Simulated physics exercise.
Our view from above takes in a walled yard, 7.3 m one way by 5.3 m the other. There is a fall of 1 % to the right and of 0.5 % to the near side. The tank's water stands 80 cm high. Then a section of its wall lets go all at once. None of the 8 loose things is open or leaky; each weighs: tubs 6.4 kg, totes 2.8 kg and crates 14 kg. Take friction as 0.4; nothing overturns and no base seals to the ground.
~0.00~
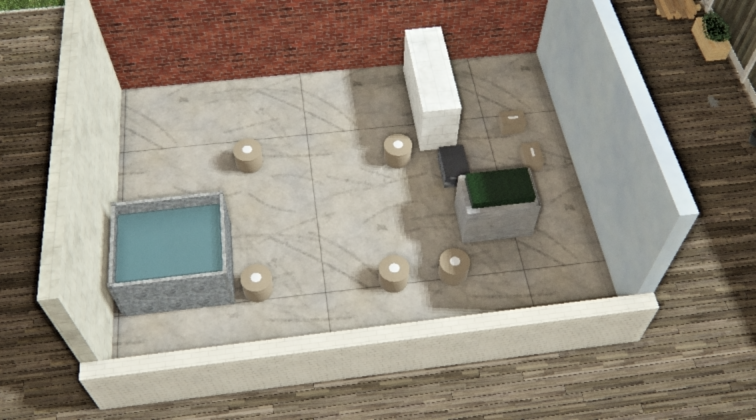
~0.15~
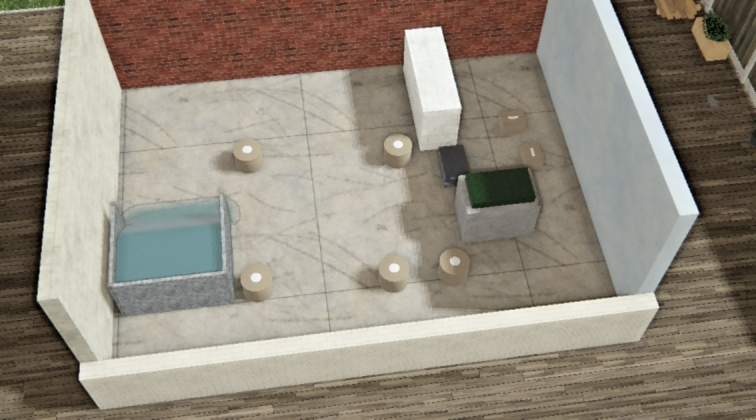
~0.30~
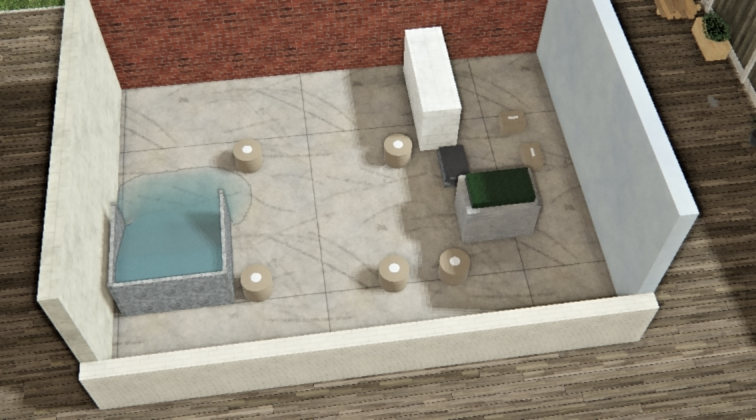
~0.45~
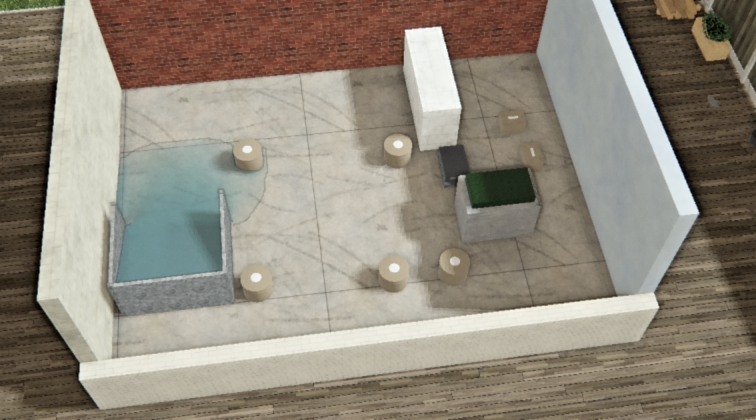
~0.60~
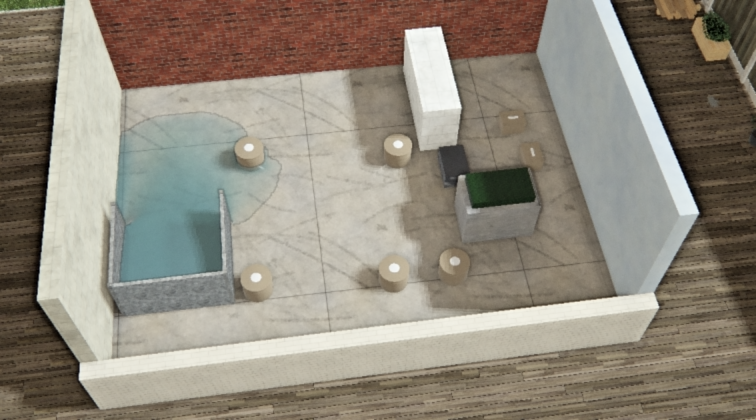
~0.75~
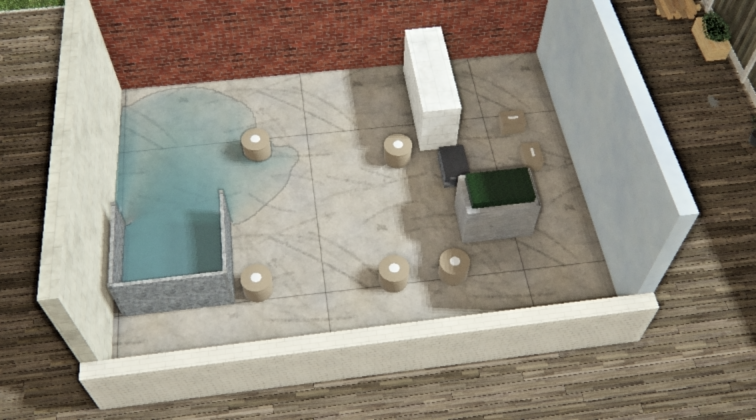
In the video, the back wall of a stone tank at the left of a walled yard disappears, and water spreads out over the pale floor toward the brick wall, surrounding a round tub and shifting it slightly.
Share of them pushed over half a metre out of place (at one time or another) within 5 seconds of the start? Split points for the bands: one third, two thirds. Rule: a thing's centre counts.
My guess is the middle band, from a third up to two thirds.
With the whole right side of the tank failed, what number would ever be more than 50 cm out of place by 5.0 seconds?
Then it comes to 7.
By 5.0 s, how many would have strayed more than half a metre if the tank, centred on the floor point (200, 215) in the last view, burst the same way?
Then the count would be 4.
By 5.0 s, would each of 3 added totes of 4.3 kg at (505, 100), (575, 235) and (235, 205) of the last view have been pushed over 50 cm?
Order as given: Stays inside it, stays inside it, goes farther.
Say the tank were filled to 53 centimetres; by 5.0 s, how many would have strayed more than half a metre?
Result: 2.
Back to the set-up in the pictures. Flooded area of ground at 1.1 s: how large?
10.5 m2.
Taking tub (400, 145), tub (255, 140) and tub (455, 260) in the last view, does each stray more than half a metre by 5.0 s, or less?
Taking them in turn, the answers are greater, greater and greater.
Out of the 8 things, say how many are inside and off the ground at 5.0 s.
I get 2.
After 1.1 s 1 of 8 are over 50 cm from their spots; 0 afloat.
After 2.2 s 1 of 8 are over 50 cm from their spots; 1 afloat.
After 3.5 s 2 of 8 are over 50 cm from their spots; 1 afloat.
After 5.0 s 3 of 8 are over 50 cm from their spots, and 3 have been at some point; 2 afloat.
